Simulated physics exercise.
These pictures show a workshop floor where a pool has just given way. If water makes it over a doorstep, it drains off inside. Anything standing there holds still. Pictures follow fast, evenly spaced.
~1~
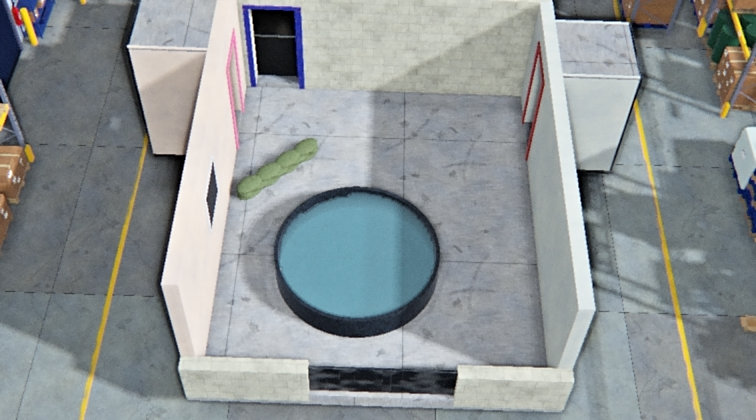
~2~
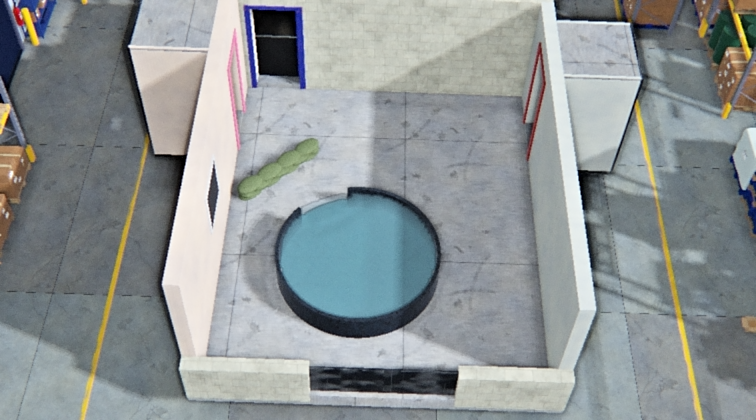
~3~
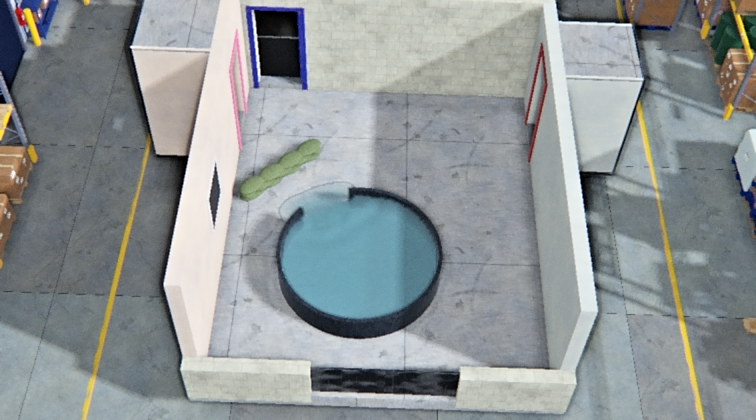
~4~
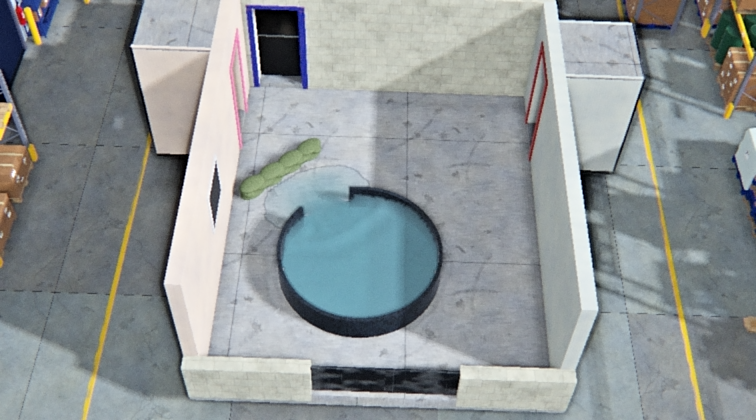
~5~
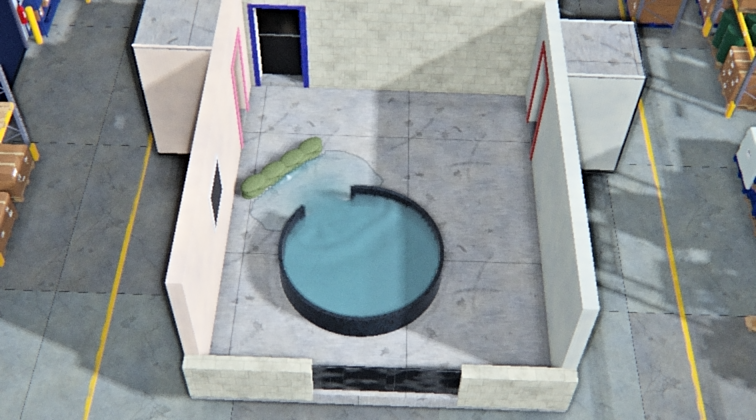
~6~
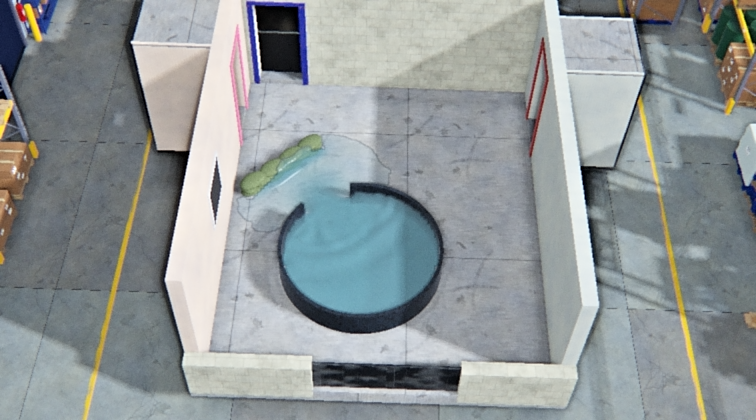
Water sits still in a round, dark-rimmed pool inside a roofless walled enclosure, then pours through a gap that opens in the far side, spreading in a thin sheet across the gray floor and around a green sandbag-like barrier.
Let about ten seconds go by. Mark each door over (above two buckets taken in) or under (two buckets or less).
Pink door: Under. Blue door: Under. Red door: Over.
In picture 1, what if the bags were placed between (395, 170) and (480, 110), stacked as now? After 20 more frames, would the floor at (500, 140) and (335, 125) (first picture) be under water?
The first point would be still bare and the second inundated.
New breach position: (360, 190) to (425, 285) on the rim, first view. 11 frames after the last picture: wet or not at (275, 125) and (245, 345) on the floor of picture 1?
The first spot is spared, the second spared.
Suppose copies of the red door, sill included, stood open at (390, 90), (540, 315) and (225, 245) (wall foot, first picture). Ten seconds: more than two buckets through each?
First ends up above, second ends up below, third ends up above.
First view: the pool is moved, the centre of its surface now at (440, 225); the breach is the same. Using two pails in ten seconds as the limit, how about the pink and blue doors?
As far as I can tell, the pink one tops the mark while the blue one tops the mark.
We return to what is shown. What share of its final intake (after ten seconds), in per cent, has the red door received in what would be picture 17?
It comes to around 0 percent of the ten-second total.
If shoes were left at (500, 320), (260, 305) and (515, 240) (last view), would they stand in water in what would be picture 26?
Result, in order: Unflooded / waterlogged / unflooded.
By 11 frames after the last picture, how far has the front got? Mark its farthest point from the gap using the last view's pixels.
Somewhere around (430, 90).
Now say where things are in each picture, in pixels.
Still water in the pool at (357, 253), in the first picture.
Water pours out on the pool's far side and has run to a hidden place, in the second picture.
Water pours out on the pool's far side and has run to (350, 187), in the third picture.
Water pours out on the pool's far side and has run to (279, 185), in the fourth picture.
Water pours out on the pool's far side and has run to (335, 154), in the fifth picture.
The front is at (341, 140), out from the gap on the pool's far side, in the sixth picture.
A moment on, water covers 10 % of the floor; the pink door not reached, the blue door not reached, the red door not reached.
Next, water covers 25 % of the floor; the pink door not reached, the blue door not reached, the red door not reached.
Then, water covers 50 % of the floor; the pink door wet at the sill, nothing in, the blue door wet at the sill, nothing in, the red door not reached.
Later, water covers 75 % of the floor; the pink door wet at the sill, nothing in, the blue door wet at the sill, nothing in, the red door over two buckets in.
In the end, water covers 95 % of the floor; the pink door wet at the sill, nothing in, the blue door wet at the sill, nothing in, the red door far over two buckets in.
